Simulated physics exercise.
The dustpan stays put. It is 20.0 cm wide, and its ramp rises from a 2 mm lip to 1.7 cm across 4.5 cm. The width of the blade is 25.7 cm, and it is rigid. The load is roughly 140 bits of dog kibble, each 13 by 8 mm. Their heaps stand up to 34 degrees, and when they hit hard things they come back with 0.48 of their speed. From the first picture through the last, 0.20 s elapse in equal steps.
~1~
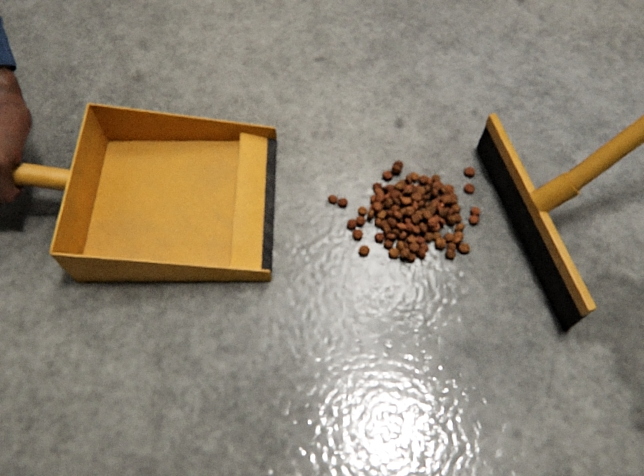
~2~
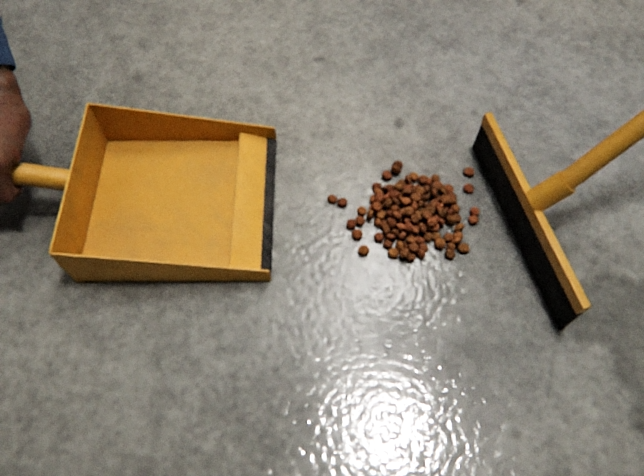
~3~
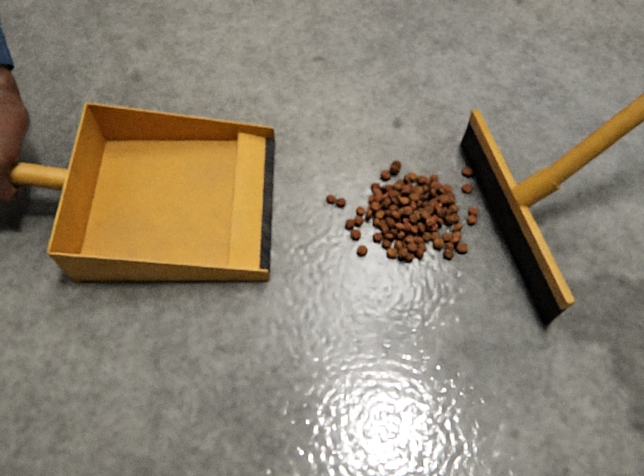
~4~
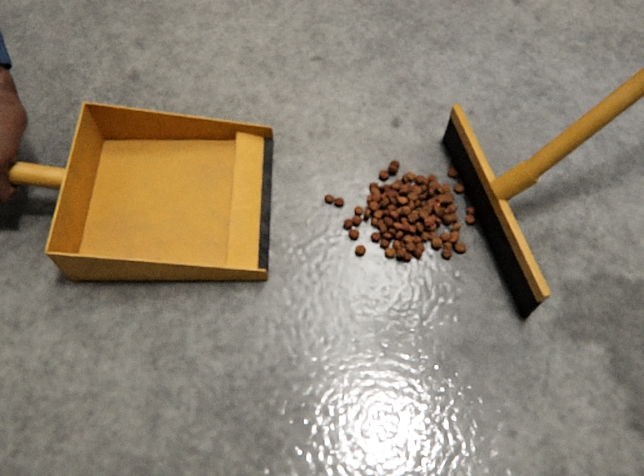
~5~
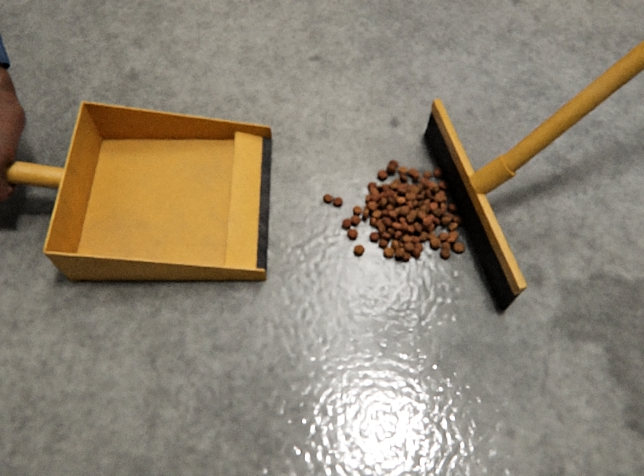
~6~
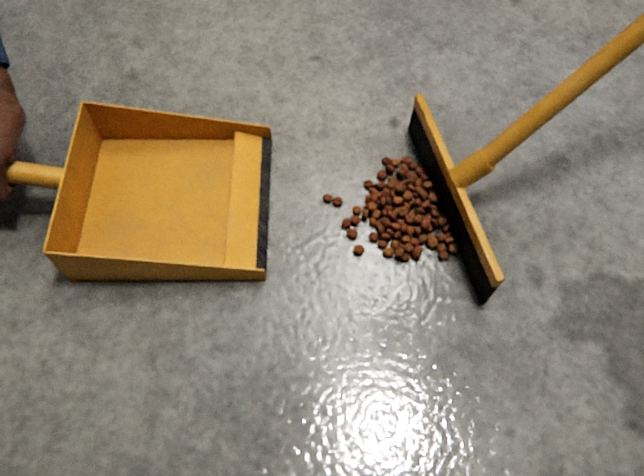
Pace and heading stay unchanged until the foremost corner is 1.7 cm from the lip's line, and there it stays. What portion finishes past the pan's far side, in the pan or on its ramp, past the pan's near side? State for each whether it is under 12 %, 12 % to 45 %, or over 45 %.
In the end far side: A tiny fraction; pan: A tiny fraction; near side: A tiny fraction.
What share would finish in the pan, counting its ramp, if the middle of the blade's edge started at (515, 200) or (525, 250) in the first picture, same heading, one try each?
About 0 and 5 per cent.
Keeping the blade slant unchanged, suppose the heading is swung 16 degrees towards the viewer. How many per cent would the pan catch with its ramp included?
Result: Close to 10 %, ramp counted.
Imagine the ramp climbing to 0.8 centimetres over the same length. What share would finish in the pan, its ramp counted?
Around 0 per cent.
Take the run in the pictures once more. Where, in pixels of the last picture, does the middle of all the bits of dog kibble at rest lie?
Centre at rest, approx.: (295, 202) px.
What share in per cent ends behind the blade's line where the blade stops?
Near 5 percent, give or take.
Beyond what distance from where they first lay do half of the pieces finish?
I'd say near 14 cm.
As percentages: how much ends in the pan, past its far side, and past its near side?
Far side 5, pan 0, near side 5.
Then, 0.17 s after the last picture, middle of the blade 13 cm from the lip; 0 % over the lip, far side 0 %, near side 0 %.
Then, 0.29 s after the last picture, middle of the blade 7 cm from the lip; 0 % over the lip, far side 5 %, near side 5 %.
Then, 0.53 s after the last picture, middle of the blade 5 cm from the lip; 0 % over the lip, far side 5 %, near side 5 %.
In the end, far side 5 %, pan 0 %, near side 5 %, in front of the lip or behind the blade 90 %.
